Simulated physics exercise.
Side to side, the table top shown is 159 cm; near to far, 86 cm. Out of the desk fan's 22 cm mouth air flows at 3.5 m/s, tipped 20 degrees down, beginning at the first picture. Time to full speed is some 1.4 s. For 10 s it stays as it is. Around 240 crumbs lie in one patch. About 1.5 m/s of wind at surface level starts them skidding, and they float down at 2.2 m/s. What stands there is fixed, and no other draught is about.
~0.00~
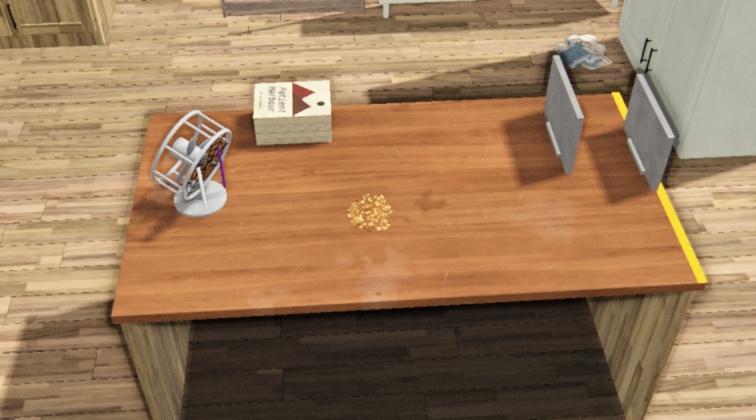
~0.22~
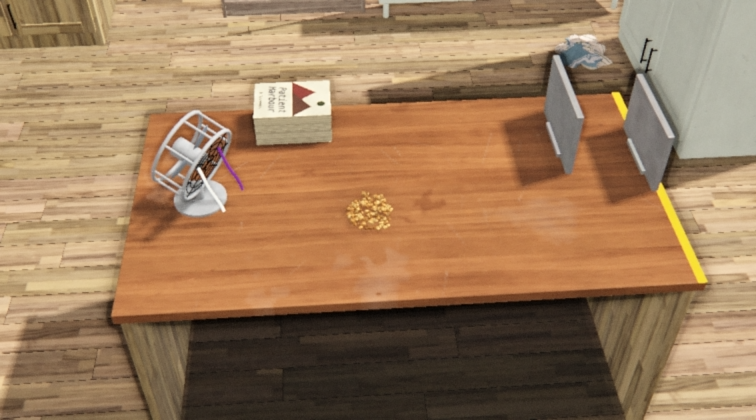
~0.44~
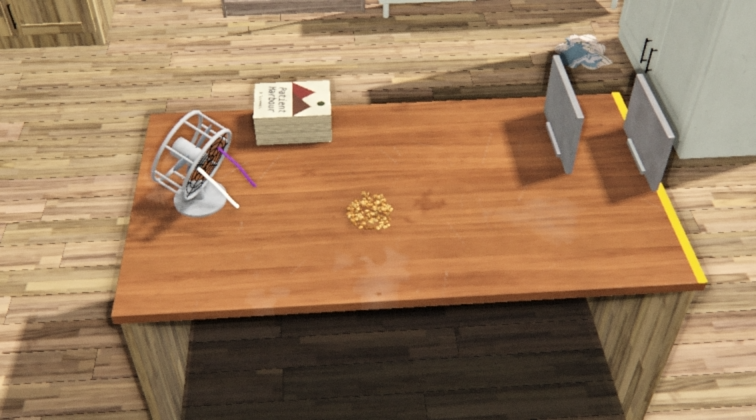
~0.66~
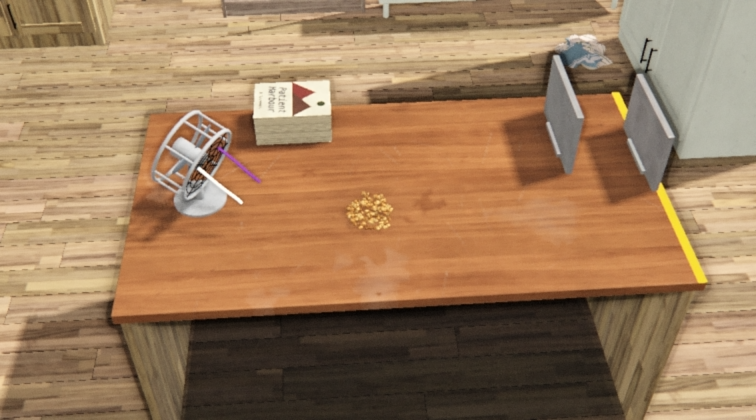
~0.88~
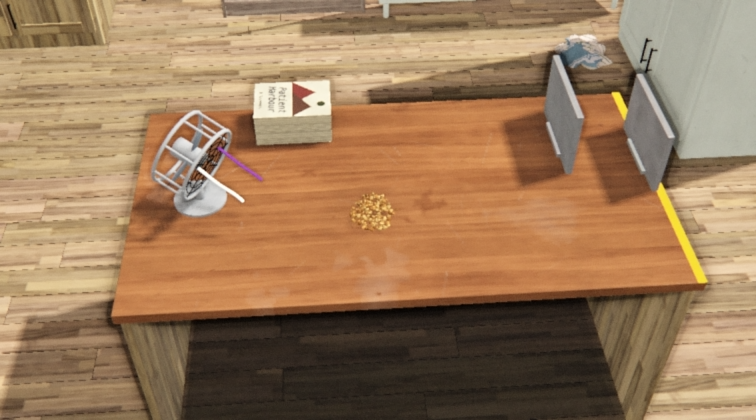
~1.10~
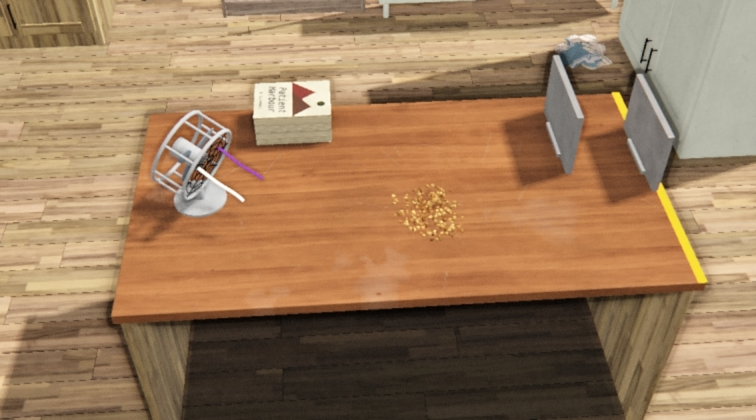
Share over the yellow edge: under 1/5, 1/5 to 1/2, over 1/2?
I reckon the share over that edge will outnumber the rest.
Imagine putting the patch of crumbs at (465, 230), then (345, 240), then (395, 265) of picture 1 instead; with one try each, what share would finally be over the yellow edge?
Try by try: About 90 per cent, 20 per cent and 0 per cent.
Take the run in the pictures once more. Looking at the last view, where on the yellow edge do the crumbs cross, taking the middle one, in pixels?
About (682, 229).
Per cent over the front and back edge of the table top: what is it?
I'd guess close to 0 percent front and near 0 percent back.
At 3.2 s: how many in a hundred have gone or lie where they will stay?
Estimate: Close to 100 %.
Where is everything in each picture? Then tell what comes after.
The middle of the crumbs is near (370, 213), none has stirred yet and the mouth of the desk fan is at (192, 156), in the first frame.
The middle of the crumbs is near (369, 212), none has stirred yet and the yellow edge is centred on (658, 177), in the second frame.
The middle of the crumbs is near (369, 212), none has stirred yet, the top of a book is at (292, 99) and the top of a laptop is at (568, 85), in the third frame.
The middle of the crumbs is near (369, 212) and none has stirred yet, in the fourth frame.
The middle of the crumbs is near (370, 213), the farthest in sight from the desk fan is at (396, 210) and about 10 % have left their places, in the fifth frame.
The middle of the crumbs is near (432, 212), the farthest in sight from the desk fan is at (462, 231) and all have left their places, in the sixth frame.
After 2.0 s, 58 % are on the move or not yet settled, 91 % are over the yellow edge.
After 3.2 s, 3 % are on the move or not yet settled, 94 % are over the yellow edge.
After 5.5 s, 2 % are on the move or not yet settled, 94 % are over the yellow edge.
After 10.0 s, at the end, 94 % are over the yellow edge.
